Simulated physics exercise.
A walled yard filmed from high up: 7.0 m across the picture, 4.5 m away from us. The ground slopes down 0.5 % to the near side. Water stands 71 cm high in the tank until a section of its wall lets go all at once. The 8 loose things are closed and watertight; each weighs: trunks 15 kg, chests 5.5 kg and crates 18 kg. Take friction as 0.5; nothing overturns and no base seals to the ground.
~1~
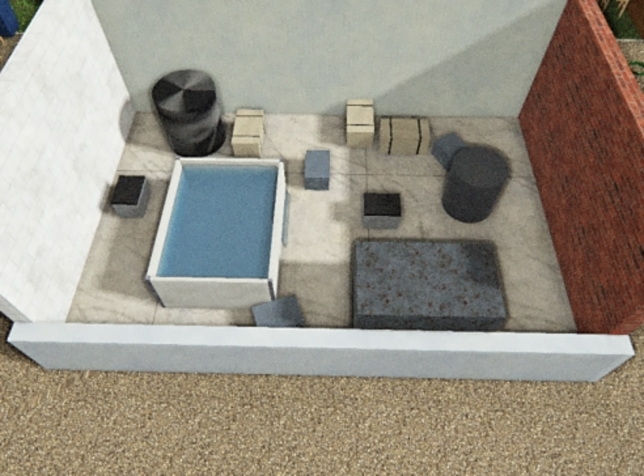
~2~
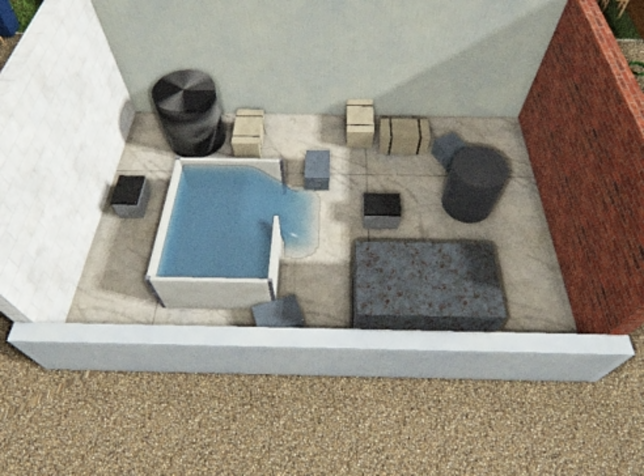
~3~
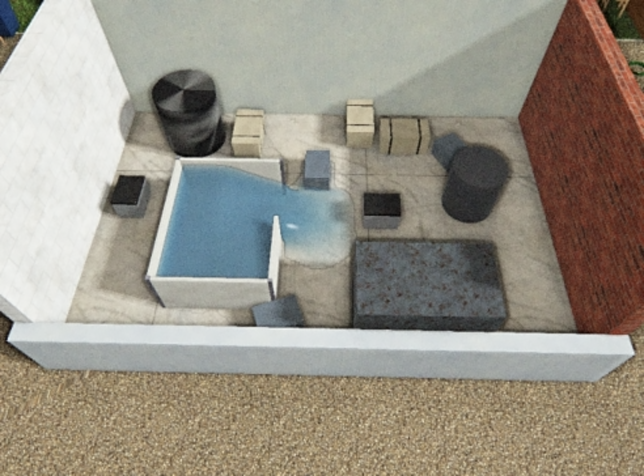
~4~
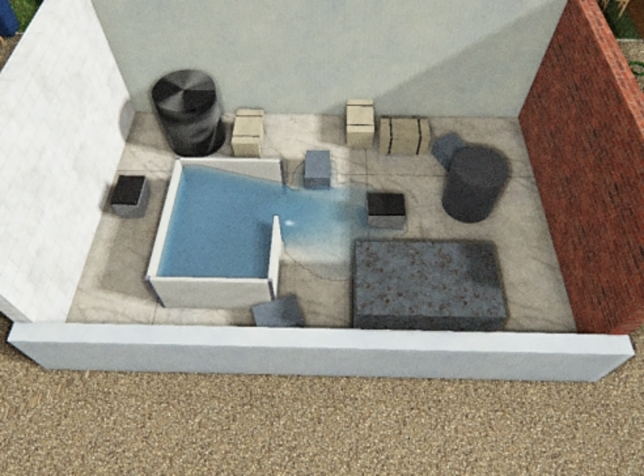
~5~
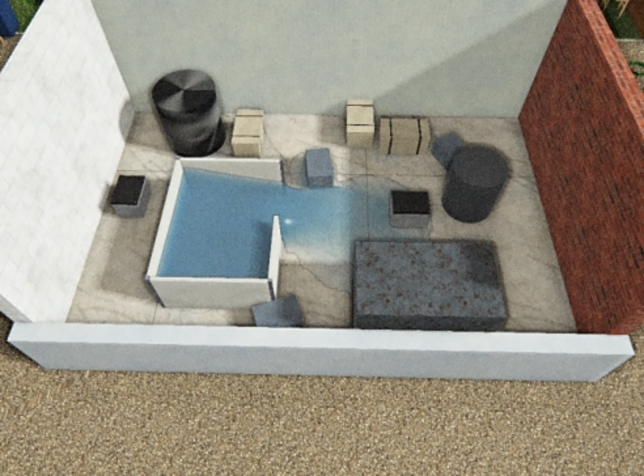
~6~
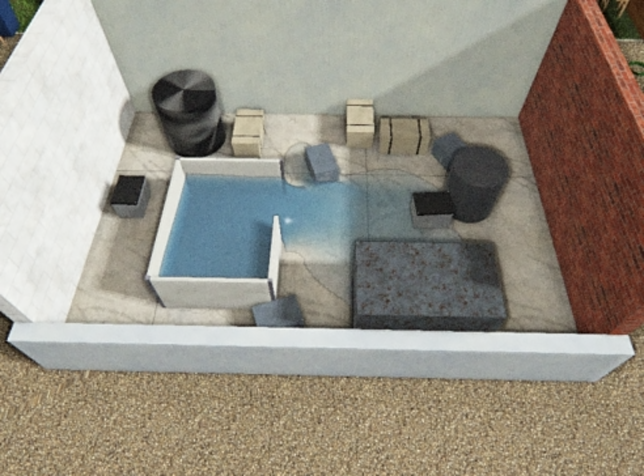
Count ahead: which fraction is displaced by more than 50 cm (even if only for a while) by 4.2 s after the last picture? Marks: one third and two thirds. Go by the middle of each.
Share: One to two thirds.
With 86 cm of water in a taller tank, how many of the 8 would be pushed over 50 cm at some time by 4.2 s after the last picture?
Then 5.
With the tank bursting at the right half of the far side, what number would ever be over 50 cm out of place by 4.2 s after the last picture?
In that case 6 of them.
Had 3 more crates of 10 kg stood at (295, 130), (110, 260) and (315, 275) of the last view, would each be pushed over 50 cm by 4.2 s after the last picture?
In that order: Short of it, under, less.
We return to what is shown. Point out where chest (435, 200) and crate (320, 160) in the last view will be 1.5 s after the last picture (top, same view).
Around (563, 307) and (335, 118).
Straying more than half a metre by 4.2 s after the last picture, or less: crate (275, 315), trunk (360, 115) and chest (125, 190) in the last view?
In turn: Short of it, under, less.
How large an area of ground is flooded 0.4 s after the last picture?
Some 11.0 m2.
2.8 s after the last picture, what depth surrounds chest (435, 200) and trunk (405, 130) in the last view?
About 11 and 10 cm.
Then, 0.4 s after the last picture 2 of 8 are over 50 cm from their spots; 1 afloat.
Then, 1.5 s after the last picture 4 of 8 are over 50 cm from their spots; 2 afloat.
Then, 2.8 s after the last picture 3 of 8 are over 50 cm from their spots; 4 afloat.
Then, 4.2 s after the last picture 2 of 8 are over 50 cm from their spots, and 4 have been at some point; 4 afloat.
